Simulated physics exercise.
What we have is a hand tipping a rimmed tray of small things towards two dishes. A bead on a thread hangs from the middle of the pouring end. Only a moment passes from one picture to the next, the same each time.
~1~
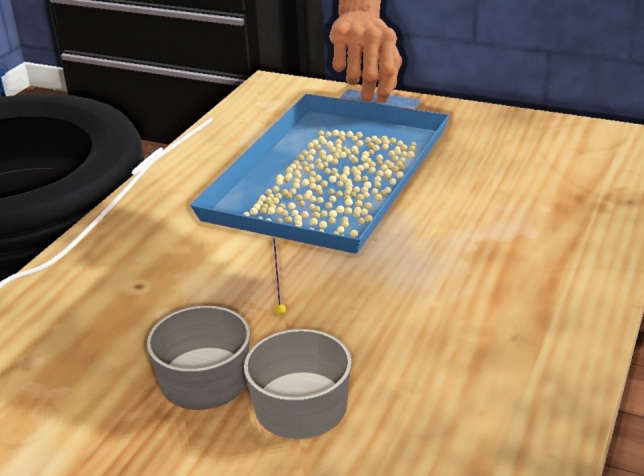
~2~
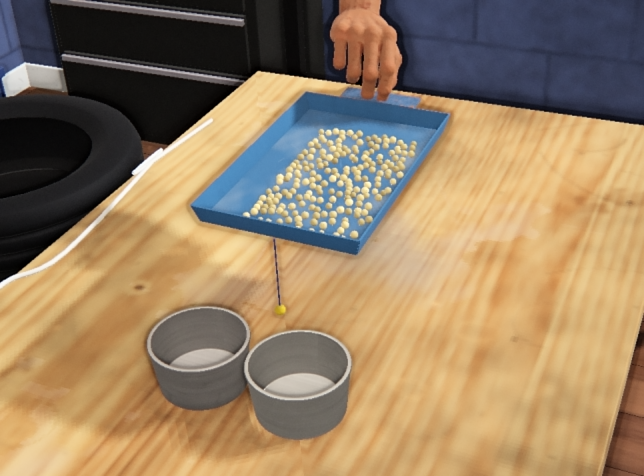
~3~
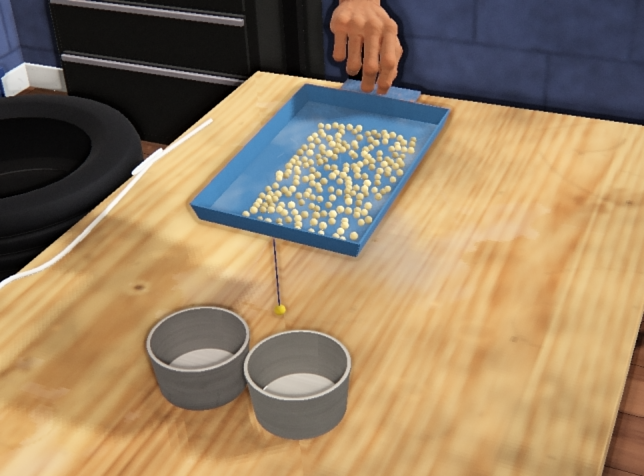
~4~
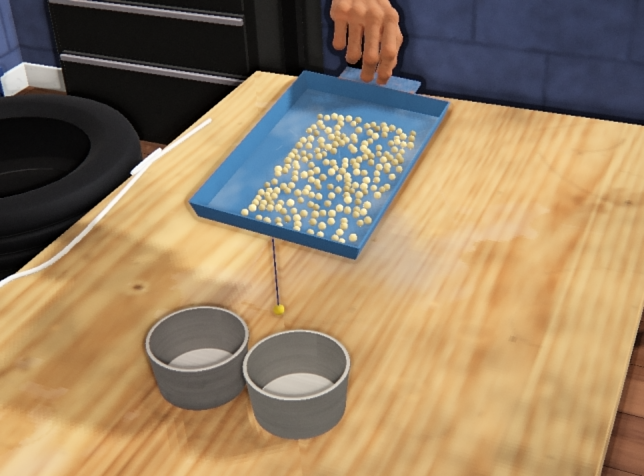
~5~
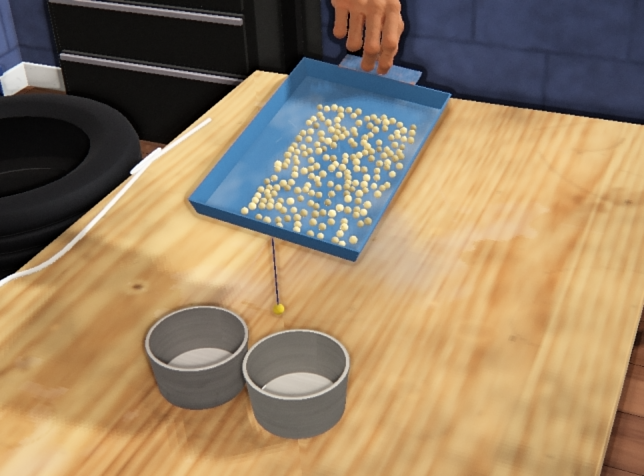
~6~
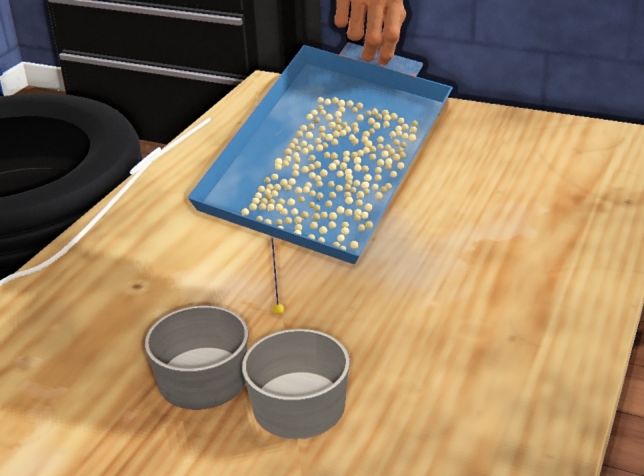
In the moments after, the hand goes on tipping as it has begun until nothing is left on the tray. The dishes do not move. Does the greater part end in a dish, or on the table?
Caught overall: Only the smaller part.
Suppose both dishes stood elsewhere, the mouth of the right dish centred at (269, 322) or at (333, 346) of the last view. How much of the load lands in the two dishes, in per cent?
About 0 and 100 per cent.
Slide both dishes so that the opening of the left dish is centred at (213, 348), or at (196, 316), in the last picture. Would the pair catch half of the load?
The first try: Below a half. The second: Below a half.
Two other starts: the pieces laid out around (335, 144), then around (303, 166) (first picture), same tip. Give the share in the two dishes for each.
Roughly 10 per cent, and 10 per cent.
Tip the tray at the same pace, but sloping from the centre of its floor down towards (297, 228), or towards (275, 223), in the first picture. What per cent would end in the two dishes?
The first gives 90 %, the second 100 %.
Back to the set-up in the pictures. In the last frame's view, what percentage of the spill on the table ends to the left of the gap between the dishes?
Close to 0 per cent.
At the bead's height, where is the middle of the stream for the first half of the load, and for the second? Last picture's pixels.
First near (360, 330), later near (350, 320).
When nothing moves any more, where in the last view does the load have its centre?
Near (380, 398).
Soon, tray tipped steeply; nearly all on the tray; a stray few outside both; a stray few in the air.
A while on, tray tipped past a quarter turn; a stray few on the tray; about a quarter in the right dish; most outside both; a stray few in the air.
Towards the end, tray tipped past a quarter turn; a small part in the right dish; most outside both.
Finally, tray tipped past a quarter turn; a small part in the right dish; none in the left dish; most outside both.
